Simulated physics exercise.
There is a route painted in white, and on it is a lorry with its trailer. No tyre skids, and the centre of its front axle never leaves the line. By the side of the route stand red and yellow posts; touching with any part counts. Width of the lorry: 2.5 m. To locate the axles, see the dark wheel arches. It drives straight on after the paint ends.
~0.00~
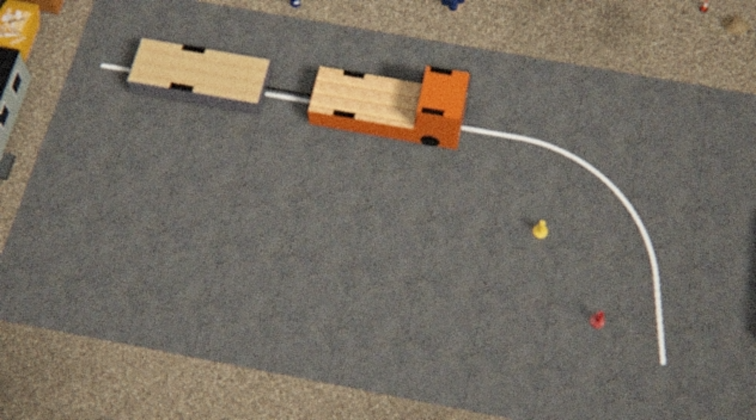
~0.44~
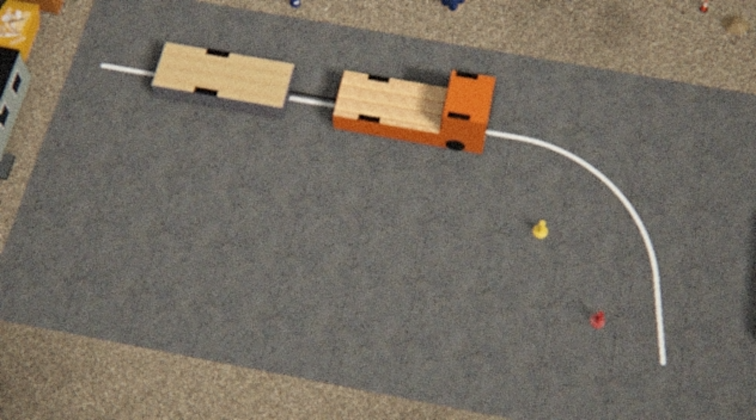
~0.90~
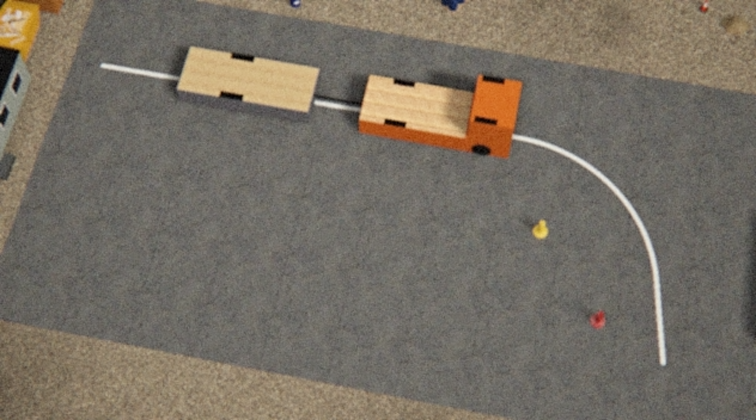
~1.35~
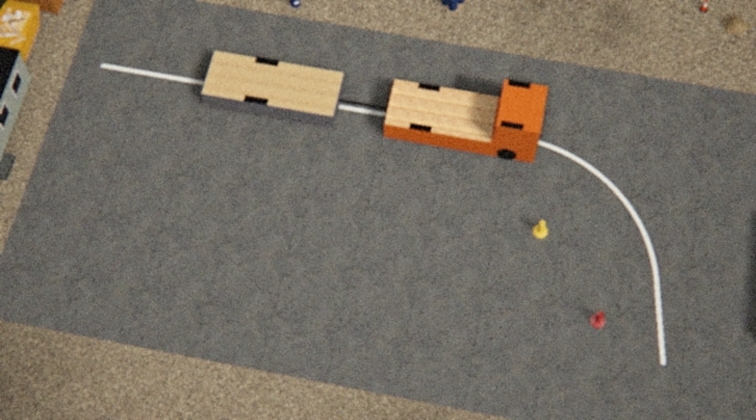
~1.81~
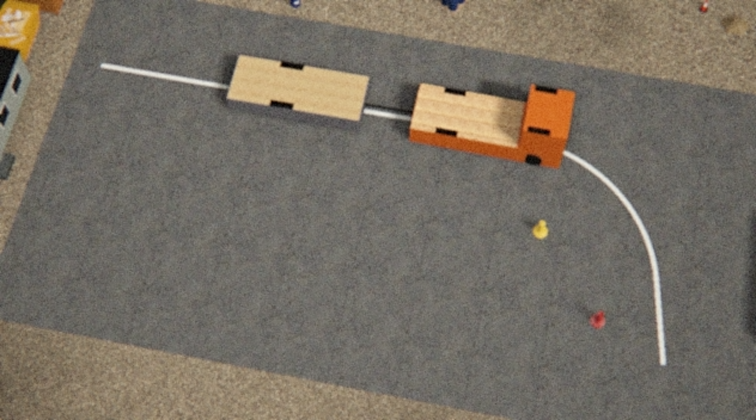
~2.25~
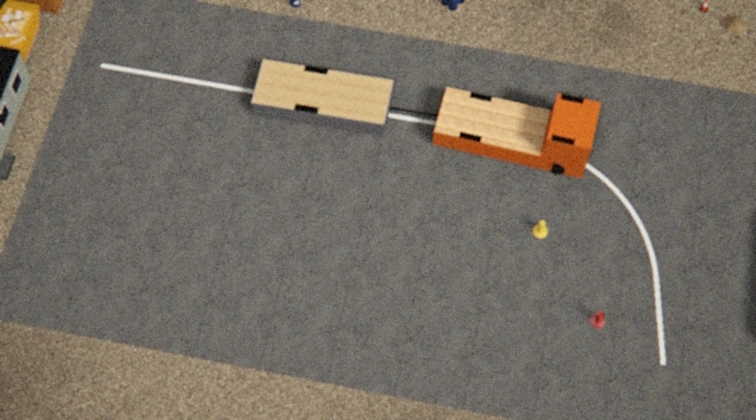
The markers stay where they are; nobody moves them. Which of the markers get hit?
Result: Red: Casualty; yellow: Survivor.
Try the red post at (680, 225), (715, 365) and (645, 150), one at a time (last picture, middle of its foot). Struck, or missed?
One: Gets hit. Two: Stays safe. Three: Stays safe.
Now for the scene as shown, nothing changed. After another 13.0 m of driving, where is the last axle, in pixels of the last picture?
Roughly at (537, 161).
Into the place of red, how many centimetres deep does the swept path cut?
Red about 40.
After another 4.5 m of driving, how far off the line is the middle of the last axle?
Axle-to-line distance: Approx. 10 cm.
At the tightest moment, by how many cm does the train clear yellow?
There's 20 to spare for yellow.
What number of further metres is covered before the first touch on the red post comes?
After roughly 17.5 metres.
By 4.3 s, the last axle is at (418, 108) of the last picture, 5 cm off the line.
By 6.3 s, the last axle is at (508, 141) of the last picture, 95 cm off the line.
By 8.3 s, the last axle is at (577, 205) of the last picture, 245 cm off the line; yellow has been passed with 20 cm to spare.
By 8.9 s, the last axle is at (594, 232) of the last picture, 250 cm off the line; the trailer has hit red.
By 12.4 s, the last axle is out of the picture, 65 cm off the line; 1 of 2 struck in all.
